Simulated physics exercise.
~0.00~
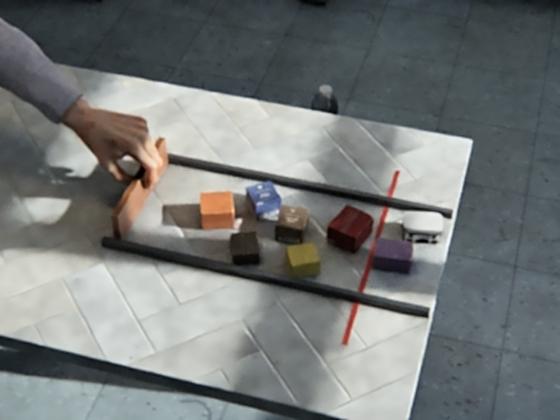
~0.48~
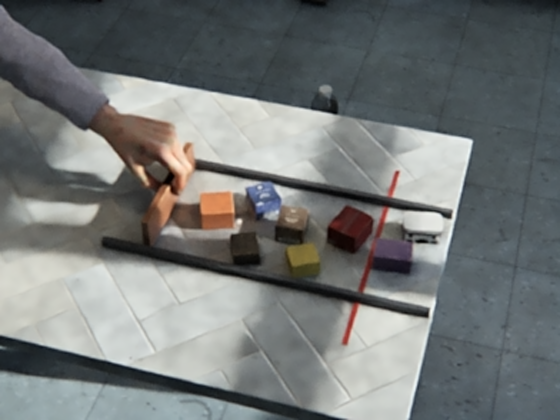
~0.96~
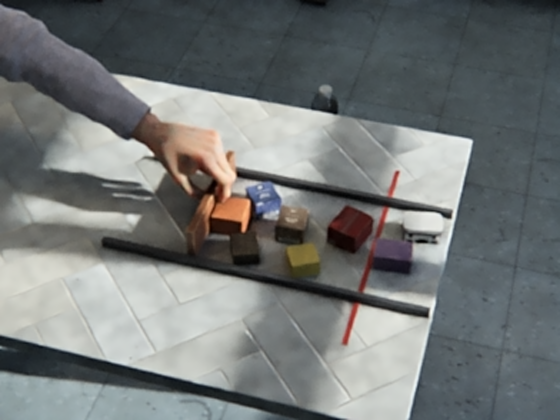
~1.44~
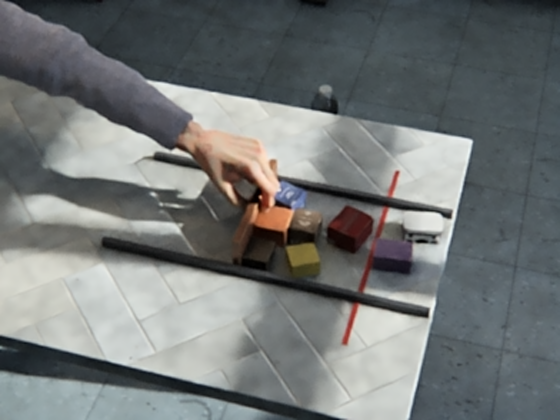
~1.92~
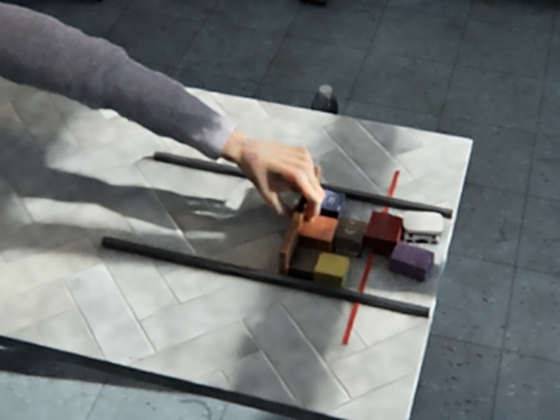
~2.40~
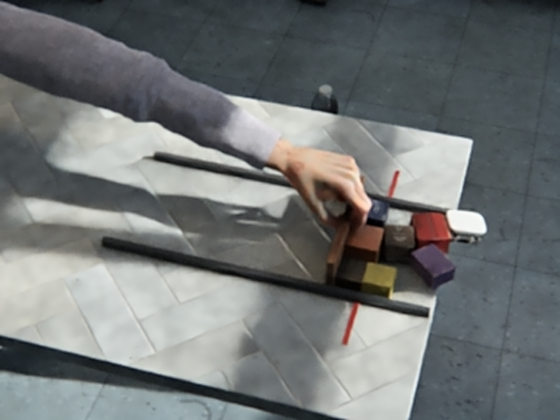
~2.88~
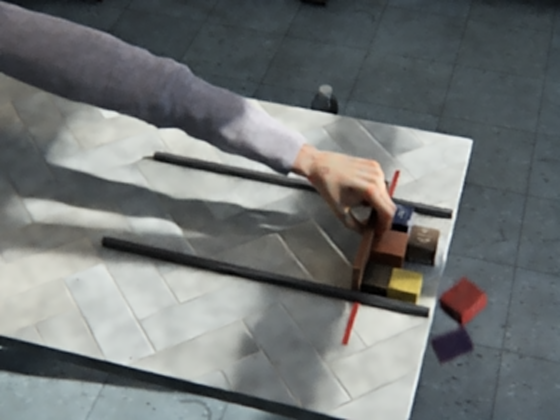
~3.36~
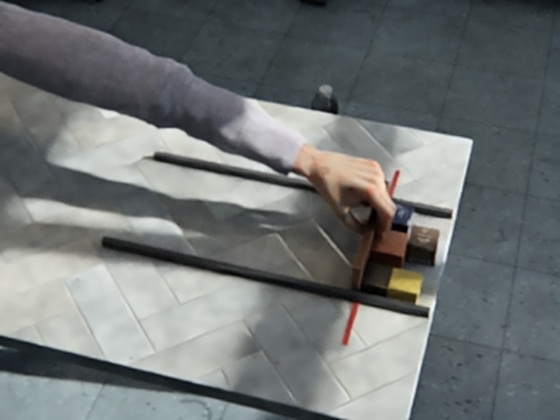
We see a hand slide an upright board rightward between two dark rails, pushing a cluster of small blocks across a tabletop past a red tape line until the white case, red box and purple block drop off the edge, while the orange, blue, brown and yellow ones remain.
